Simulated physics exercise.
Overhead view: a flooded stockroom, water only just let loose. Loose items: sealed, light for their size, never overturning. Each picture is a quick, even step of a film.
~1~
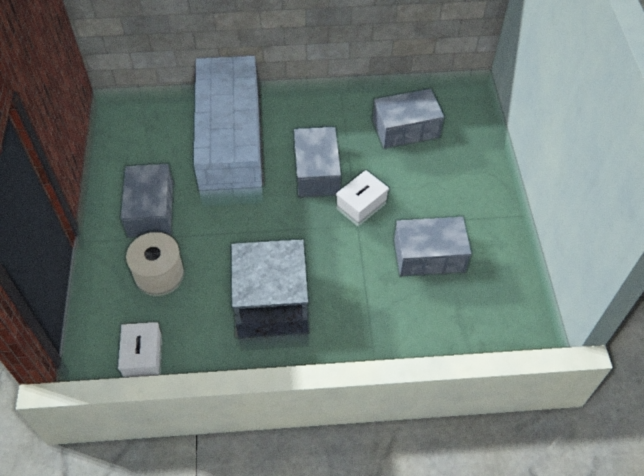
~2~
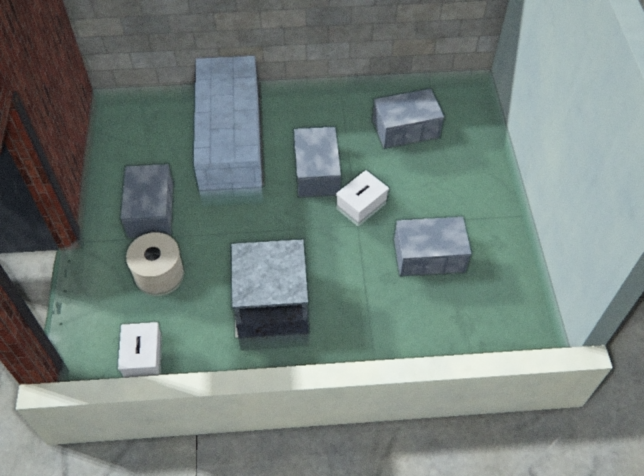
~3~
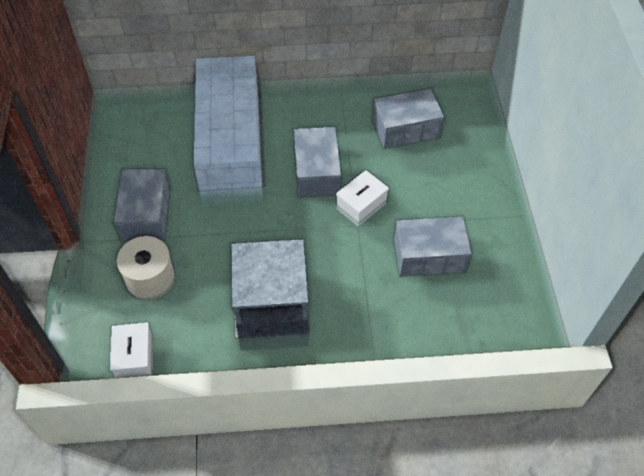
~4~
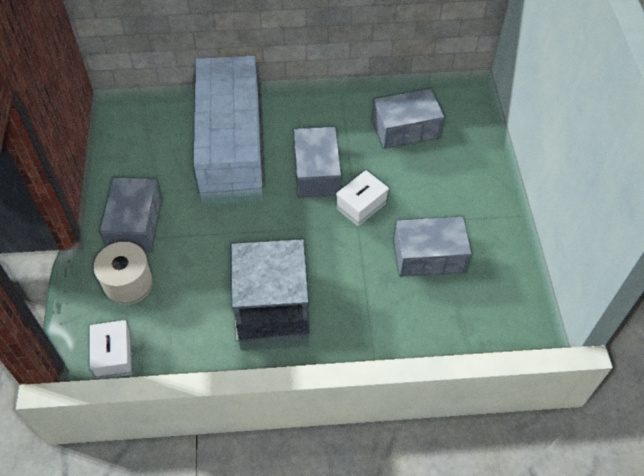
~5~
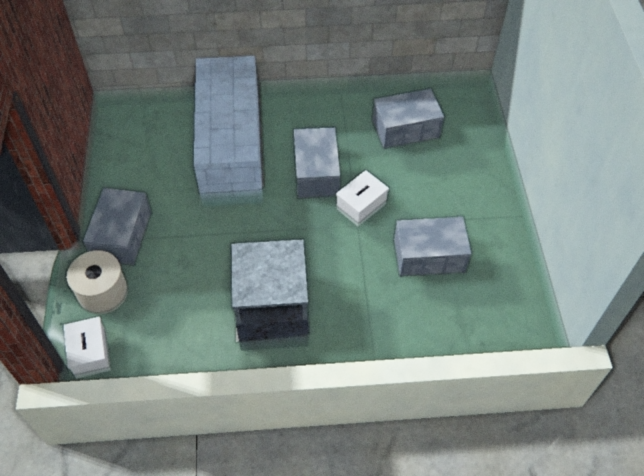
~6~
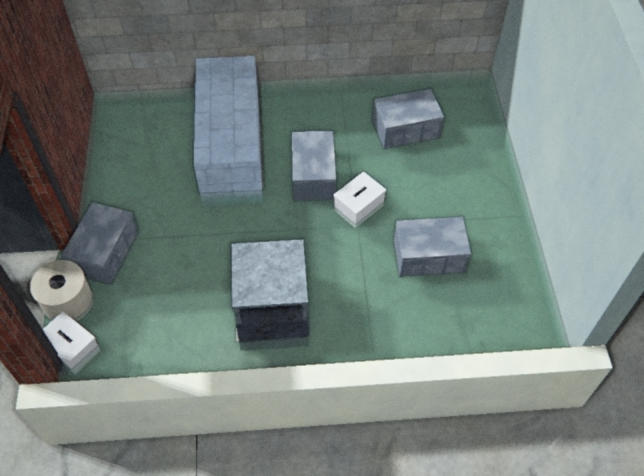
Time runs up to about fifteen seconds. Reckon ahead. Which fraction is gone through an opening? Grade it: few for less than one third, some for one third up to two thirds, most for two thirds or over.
Grade: Most.
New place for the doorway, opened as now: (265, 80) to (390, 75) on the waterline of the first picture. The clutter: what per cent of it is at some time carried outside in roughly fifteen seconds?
That comes to 70 per cent of the things.
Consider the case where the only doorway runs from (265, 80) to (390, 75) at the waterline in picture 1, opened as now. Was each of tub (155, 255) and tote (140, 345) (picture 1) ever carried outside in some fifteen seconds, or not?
First one: Leaves the room; second one: Never leaves.
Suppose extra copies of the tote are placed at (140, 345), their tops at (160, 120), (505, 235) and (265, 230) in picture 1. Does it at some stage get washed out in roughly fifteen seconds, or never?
Copy one leaves the room, copy two never leaves, copy three leaves the room.
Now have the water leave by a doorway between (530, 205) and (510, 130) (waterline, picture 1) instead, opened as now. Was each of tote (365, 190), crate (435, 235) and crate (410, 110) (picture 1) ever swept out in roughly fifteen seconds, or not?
Okay, one after another: Departs, then departs, then departs.
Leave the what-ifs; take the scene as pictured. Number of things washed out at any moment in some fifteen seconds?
Result - 5.
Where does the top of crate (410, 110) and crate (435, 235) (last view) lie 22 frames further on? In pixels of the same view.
Estimate: (354, 152), then (339, 270).
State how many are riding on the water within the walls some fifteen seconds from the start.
So that is 2.
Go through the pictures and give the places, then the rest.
The first frame shows a tub at (153, 254), afloat; a tote at (138, 345) floats; 0 of 7 have shifted.
The second frame shows a tub at (153, 254) floats; a tote at (138, 345) floats; 0 of 7 have shifted.
The third frame shows a tub at (143, 258), afloat, close to its start; a tote at (130, 346) floats, close to its start; 3 of 7 have shifted.
The fourth frame shows a tub at (120, 263), afloat, close to its start; a tote at (108, 344) floats, close to its start; 3 of 7 have shifted.
The fifth frame shows a tub at (94, 273), afloat, a stride from its start; a tote at (84, 342), afloat, a stride from its start; 3 of 7 have shifted.
The sixth frame shows a tub at (57, 282), afloat, a stride from its start; a tote at (65, 337), afloat, a stride from its start; 3 of 7 have shifted.
A moment on, 3 of 7 are out; 4 afloat.
Next, 3 of 7 are out; 4 afloat.
Later, 5 of 7 are out; 2 afloat.
In the end, 5 of 7 are out; 2 afloat.
